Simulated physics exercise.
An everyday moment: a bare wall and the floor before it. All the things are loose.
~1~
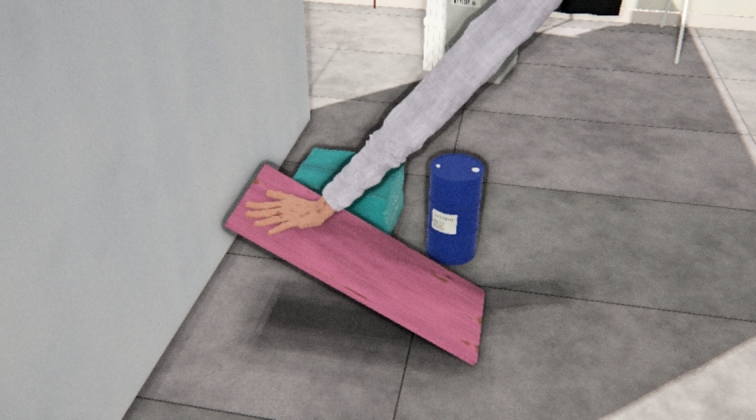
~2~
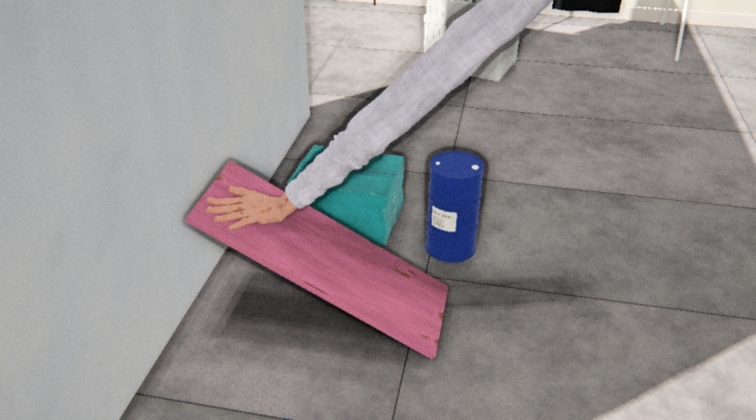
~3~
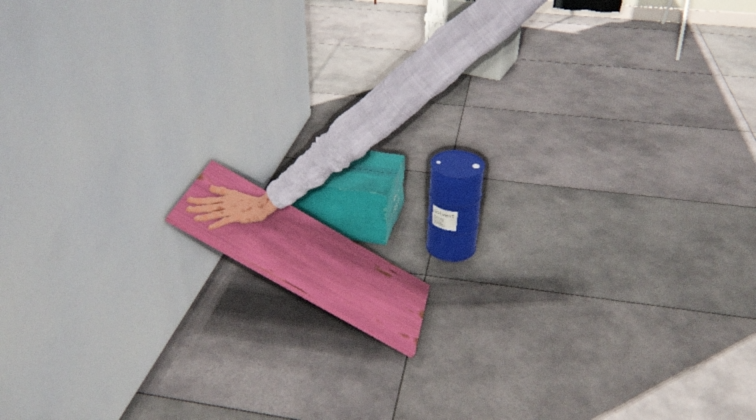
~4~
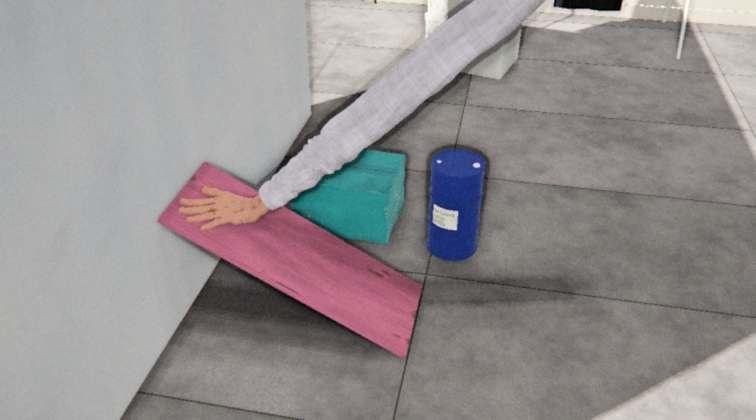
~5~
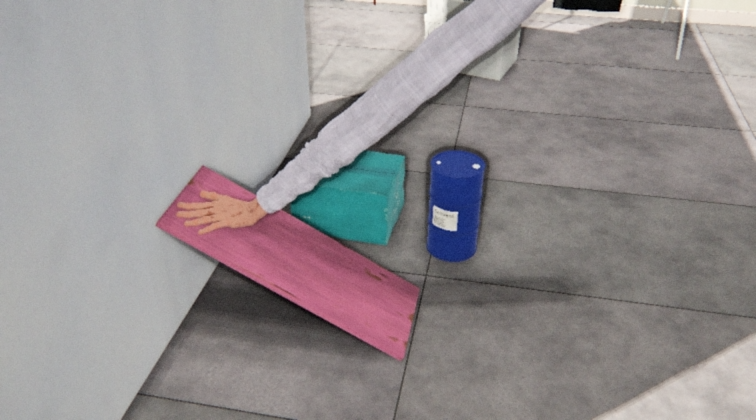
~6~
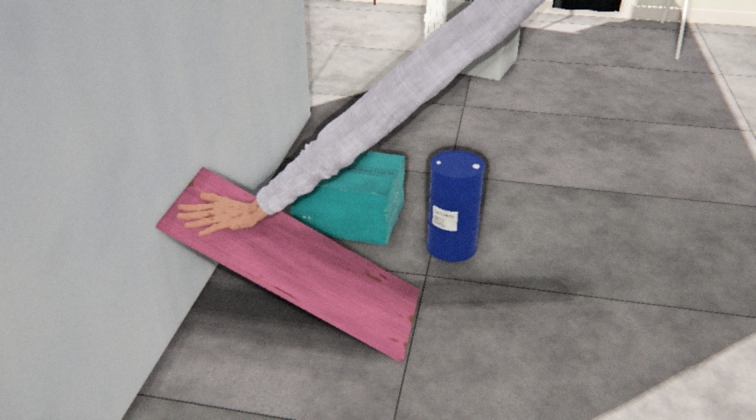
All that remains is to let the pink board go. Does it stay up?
In the end the board gives way.
Then, 0.40 s after the last picture, pink board 22° lower than it was left near (315, 299).
Then, 0.50 s after the last picture, pink board 28° lower than it was left near (318, 306).
At rest, moved from the start, pink board; the other 2 in place. Seen from the same camera at the end, pink board near (318, 311). The board slides down.
